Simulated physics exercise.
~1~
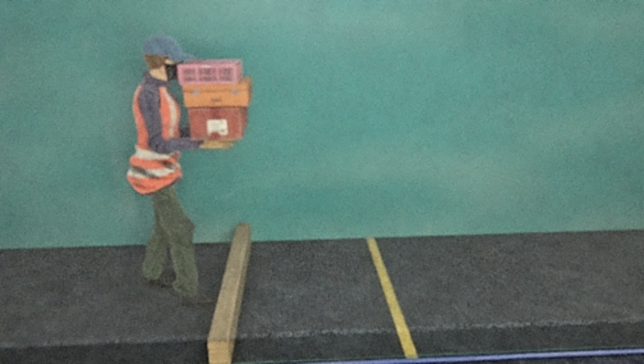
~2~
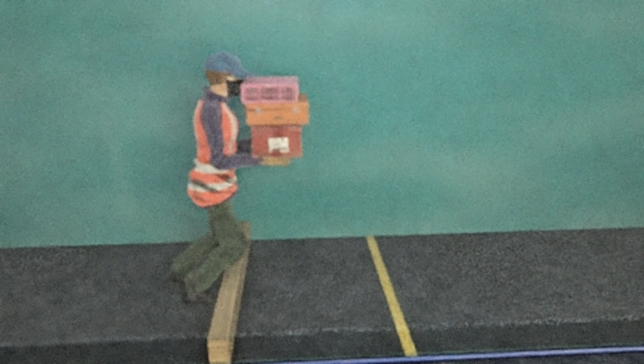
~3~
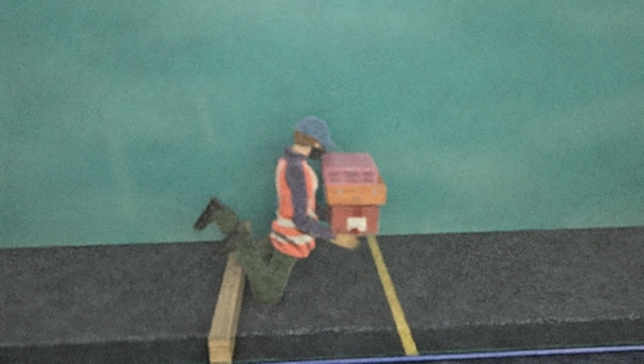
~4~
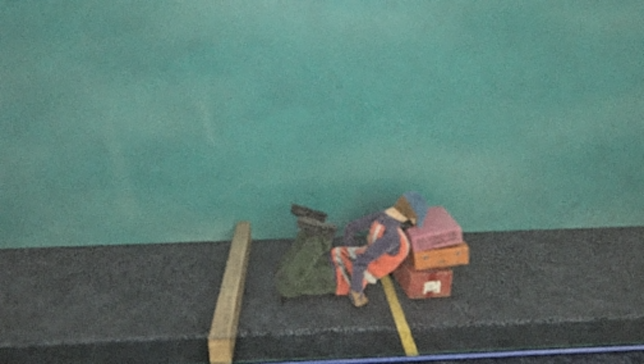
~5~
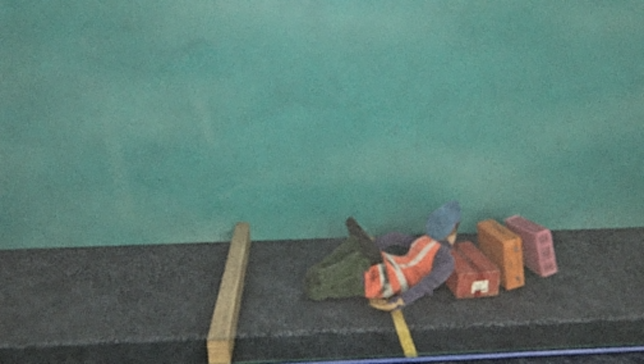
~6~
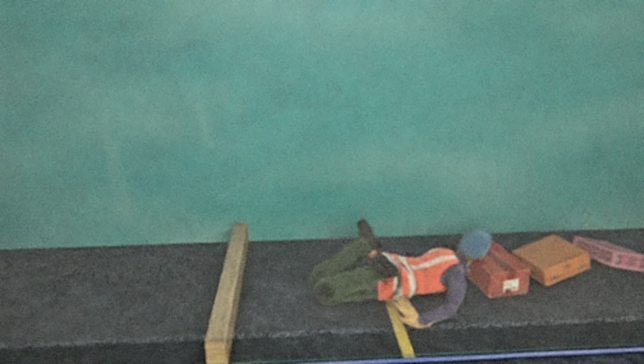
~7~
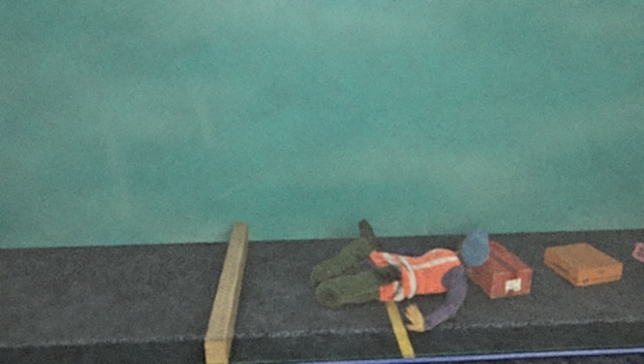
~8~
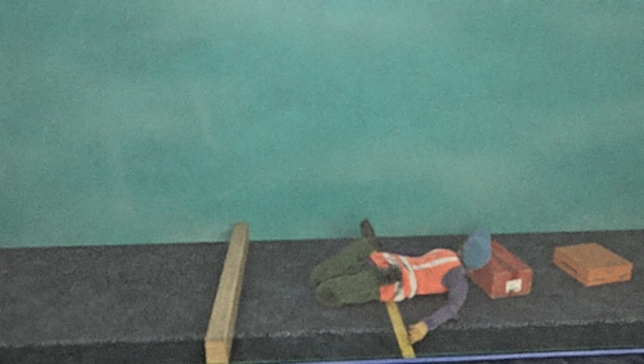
Courier in orange vest tripping over a wooden rail, falling forward and spilling three stacked boxes rightward, then lying across yellow line.
